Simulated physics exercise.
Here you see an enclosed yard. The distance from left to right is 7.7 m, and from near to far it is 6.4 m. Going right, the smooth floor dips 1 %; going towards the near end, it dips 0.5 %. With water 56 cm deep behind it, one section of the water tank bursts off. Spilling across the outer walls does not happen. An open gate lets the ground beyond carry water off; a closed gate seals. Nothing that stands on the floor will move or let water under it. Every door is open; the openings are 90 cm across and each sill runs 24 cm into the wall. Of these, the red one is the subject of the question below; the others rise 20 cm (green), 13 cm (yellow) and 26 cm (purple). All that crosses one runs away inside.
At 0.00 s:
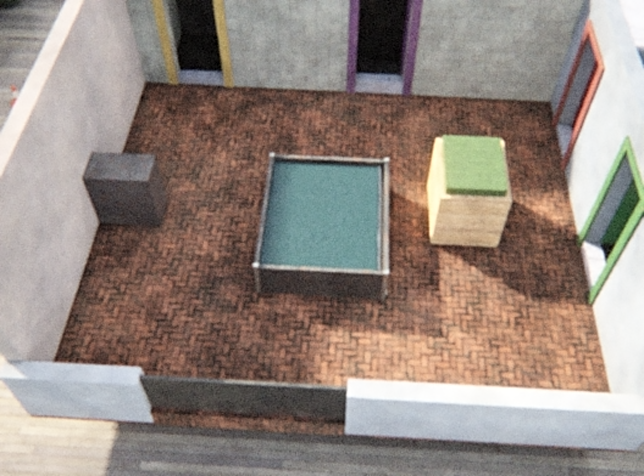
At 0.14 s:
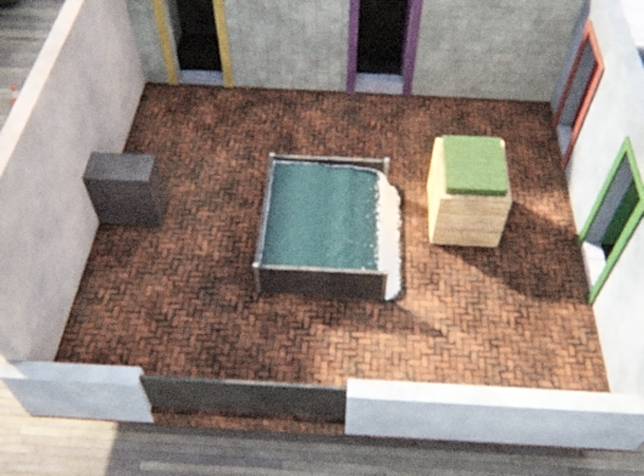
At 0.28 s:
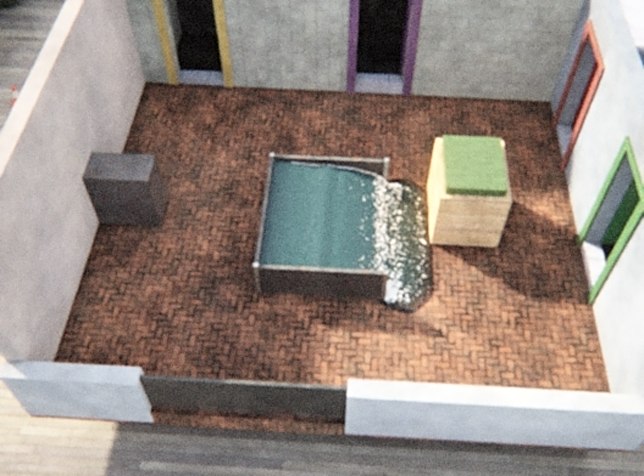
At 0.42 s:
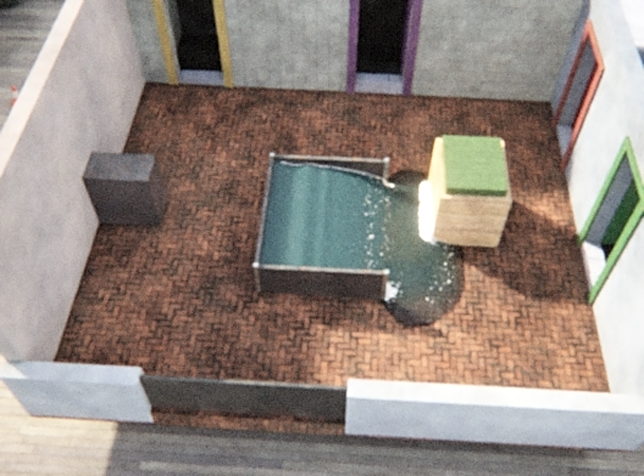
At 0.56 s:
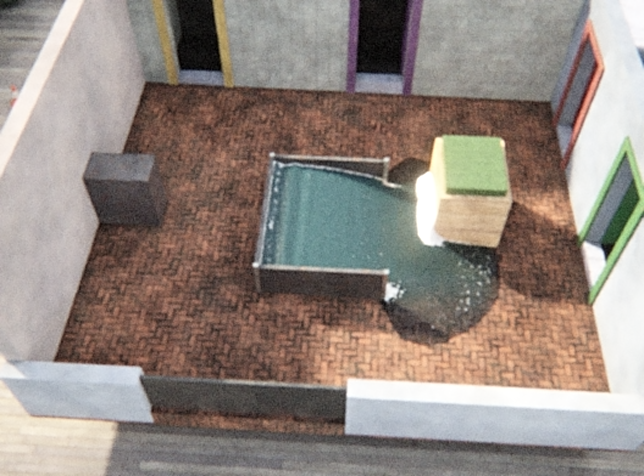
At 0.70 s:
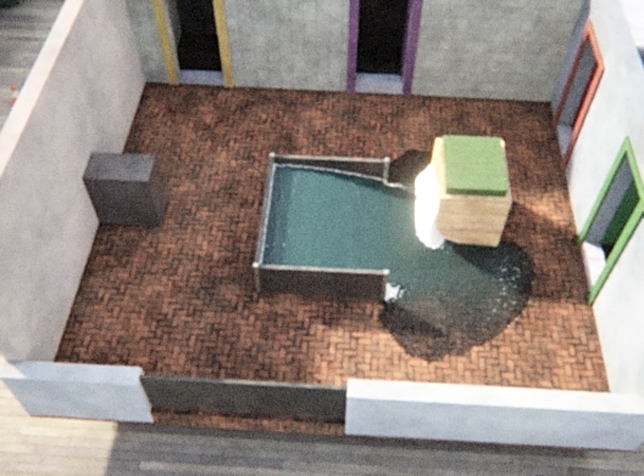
A walled yard with a reddish-brown brick floor is seen from above by a still camera. A water tank stands in the middle between a dark grey block on the left and a pale, green-topped block on the right, with yellow- and purple-framed openings behind and red and green ones at right. The tank's right side gives way, and water pours out, strikes the pale block and spreads around it toward the near right.
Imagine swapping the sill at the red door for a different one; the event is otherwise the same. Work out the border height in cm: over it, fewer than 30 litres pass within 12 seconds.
Border at about 7.5 cm.
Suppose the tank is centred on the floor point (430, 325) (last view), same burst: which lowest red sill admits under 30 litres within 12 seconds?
About 9.5 cm.
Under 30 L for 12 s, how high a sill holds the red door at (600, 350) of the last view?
Around 18 cm would do it.
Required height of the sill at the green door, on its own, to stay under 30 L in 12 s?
Green door - some 18 centimetres.
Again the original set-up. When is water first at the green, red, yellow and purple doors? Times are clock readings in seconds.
Green = 0.9 s, red = 2.6 s, yellow = 3.6 s, purple = 1.6 s.
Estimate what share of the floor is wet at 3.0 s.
Roughly 40 percent.
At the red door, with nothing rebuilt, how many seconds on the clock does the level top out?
Crest at t of about 6.5 s.
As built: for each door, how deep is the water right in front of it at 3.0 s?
In cm: Green 16, red 4, yellow 0, purple 13.
After 1.4 s water covers 25 % of the floor, deepest (41 cm) near (424, 224); it has not reached the red door.
After 3.0 s water covers 40 % of the floor, deepest (29 cm) near (608, 424); 4 cm at the red door, 0 litres in over its 11 cm sill.
After 12.0 s water covers 100 % of the floor, deepest (9 cm) near (553, 420); 8 cm at the red door, 5 litres in over its 11 cm sill.
At the red door as built, the water arrived by 2.6 s and peaked near 13 cm at 6.6 s.
With a sill of 7 cm, 38 litres would have come in within the 12 s; with 9.5 cm, 11 litres. So under 30 litres takes about 7.5 cm.
